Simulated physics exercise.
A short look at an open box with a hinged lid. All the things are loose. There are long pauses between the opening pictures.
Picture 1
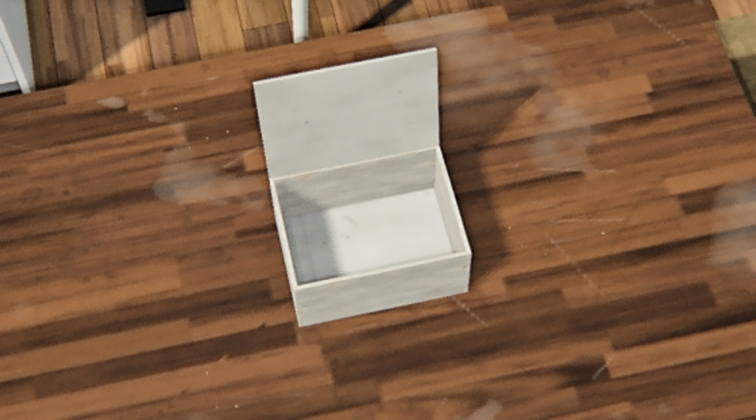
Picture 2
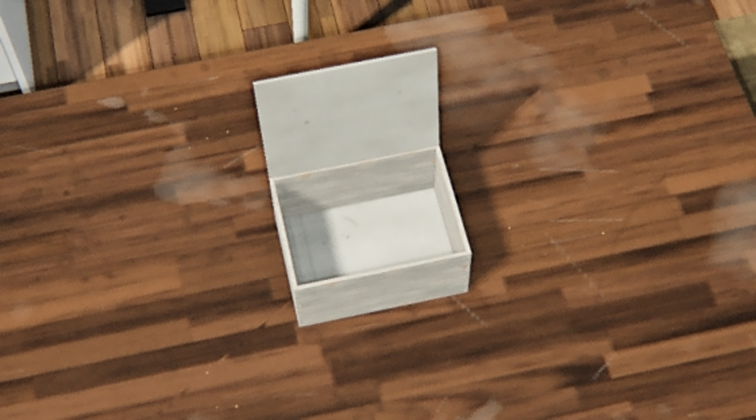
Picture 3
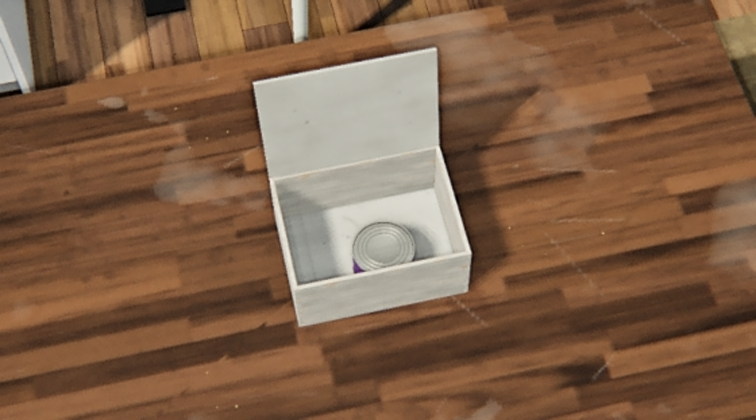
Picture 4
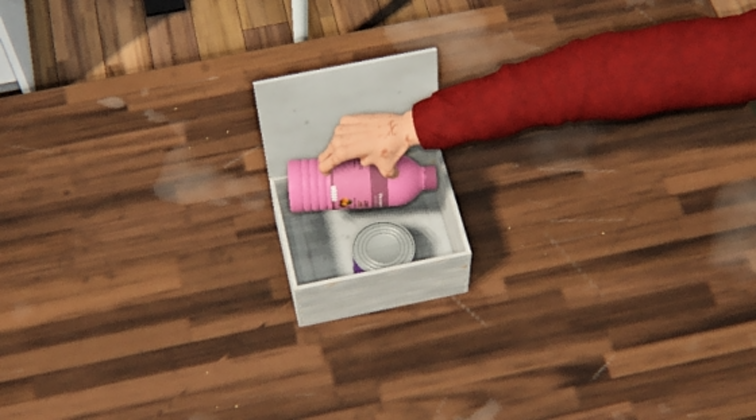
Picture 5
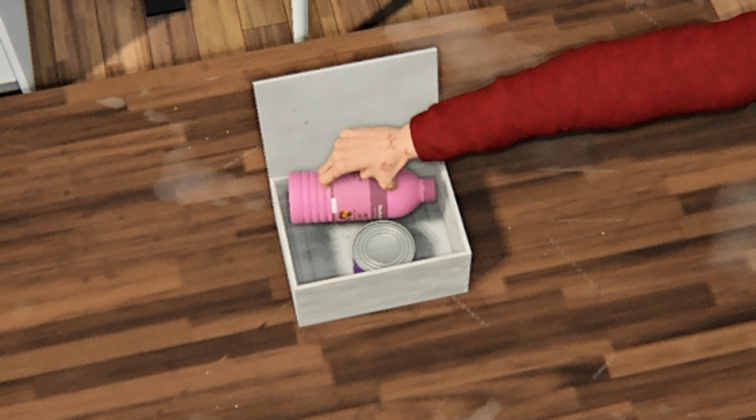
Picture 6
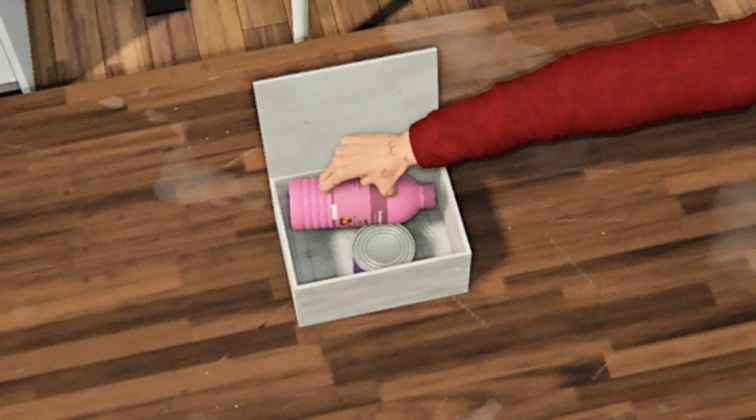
The clip opens on an empty pale box, its lid raised, on a wooden floor. A round, grey-topped purple container then appears inside, near the front. Next, a red-sleeved arm reaches in from the right, and its hand lowers a sideways pink bottle slightly into the box behind the container.
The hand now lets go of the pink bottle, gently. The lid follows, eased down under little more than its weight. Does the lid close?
It shuts flat.
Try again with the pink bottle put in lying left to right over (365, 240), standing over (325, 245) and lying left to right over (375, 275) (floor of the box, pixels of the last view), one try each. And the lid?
First, it closes; second, it stays ajar; third, it is held up.
Then, 0.90 s later than the last frame, lid starting down; pink bottle moved about its own width near (359, 214).
Then, 1.60 s later than the last frame, lid 57° above the rim; pink bottle moved about its own width near (359, 213).
Then, 1.90 s later than the last frame, lid 21° above the rim; pink bottle moved about its own width near (359, 213).
Then, 2.40 s later than the last frame, lid shut; pink bottle moved about its own width near (359, 214).
When it is over, lid shut; moved from the start, pink bottle; purple tub as before. End places, in pixels of the last picture, pink bottle near (359, 214).
